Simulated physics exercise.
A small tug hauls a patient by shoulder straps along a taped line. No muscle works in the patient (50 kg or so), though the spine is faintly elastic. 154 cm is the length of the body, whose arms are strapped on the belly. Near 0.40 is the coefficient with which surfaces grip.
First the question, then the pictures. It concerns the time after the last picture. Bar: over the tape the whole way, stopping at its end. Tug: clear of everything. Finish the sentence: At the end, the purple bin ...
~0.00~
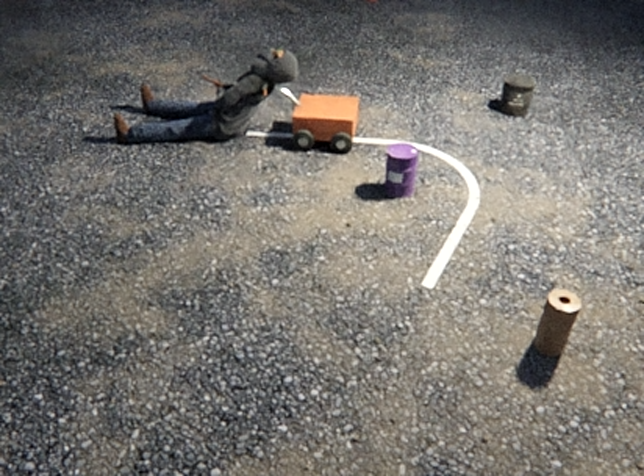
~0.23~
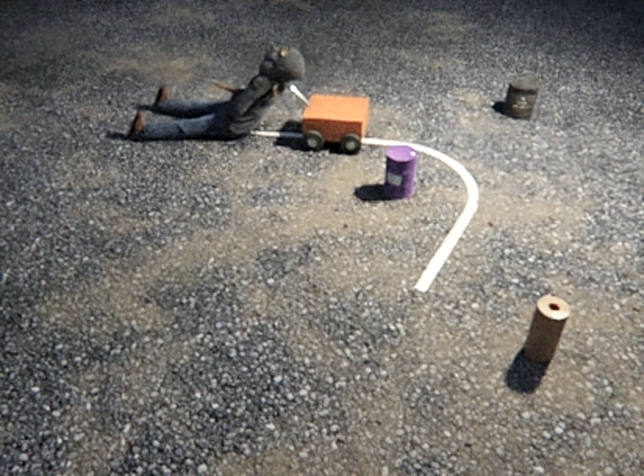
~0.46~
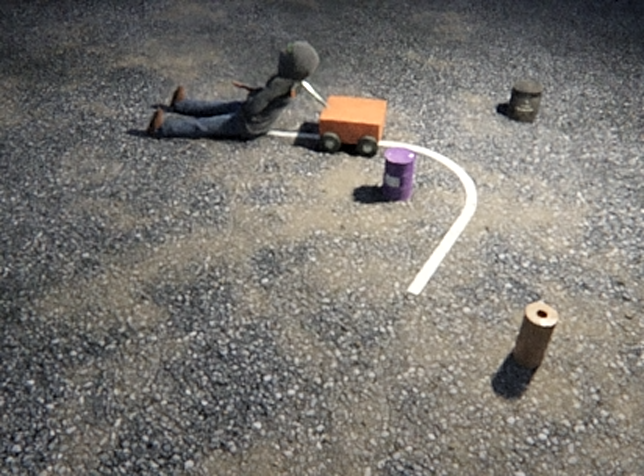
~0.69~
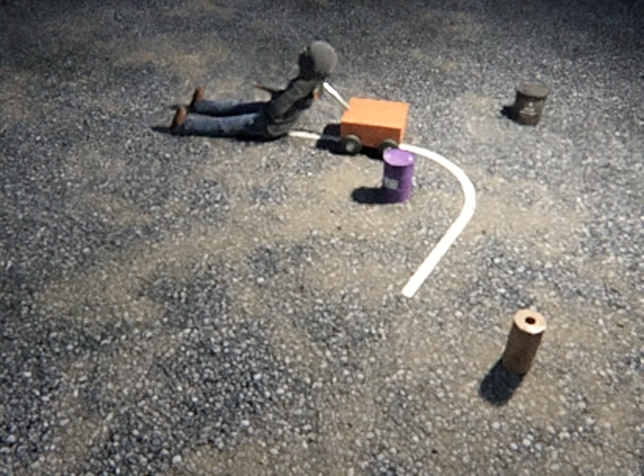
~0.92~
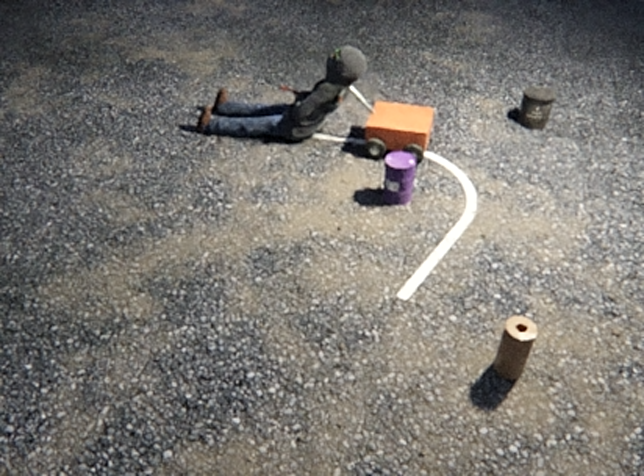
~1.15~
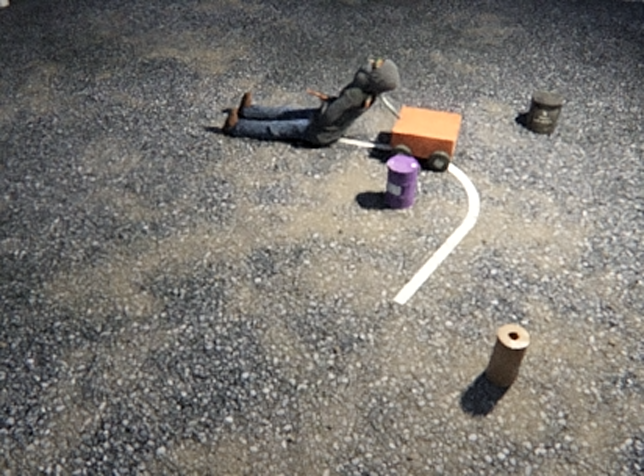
At the end, the purple bin has been displaced.
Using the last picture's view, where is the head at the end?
The head finishes near (396, 237).
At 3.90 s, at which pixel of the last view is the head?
Estimate: About (425, 197).
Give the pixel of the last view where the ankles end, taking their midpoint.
Estimate: About (429, 193).
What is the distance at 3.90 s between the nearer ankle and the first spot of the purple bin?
About 40 cm.
After 1.90 s the purple bin is where it stood, near (401, 183) in the last picture's view; the black bucket where it stood; the nearer ankle is 109 cm from that spot.
After 2.60 s the purple bin is where it stood, near (401, 183) in the last picture's view; the black bucket where it stood; the nearer ankle is 79 cm from that spot.
After 3.20 s the purple bin is where it stood, near (401, 183) in the last picture's view; the black bucket where it stood; the nearer ankle is 61 cm from that spot.
After 3.90 s the purple bin is 6 cm from where it stood, near (396, 186) in the last picture's view; the black bucket where it stood; the nearer ankle is 35 cm from that spot.
By 4.6 s, purple bin gets knocked; brown post stays put; black bucket stays put.
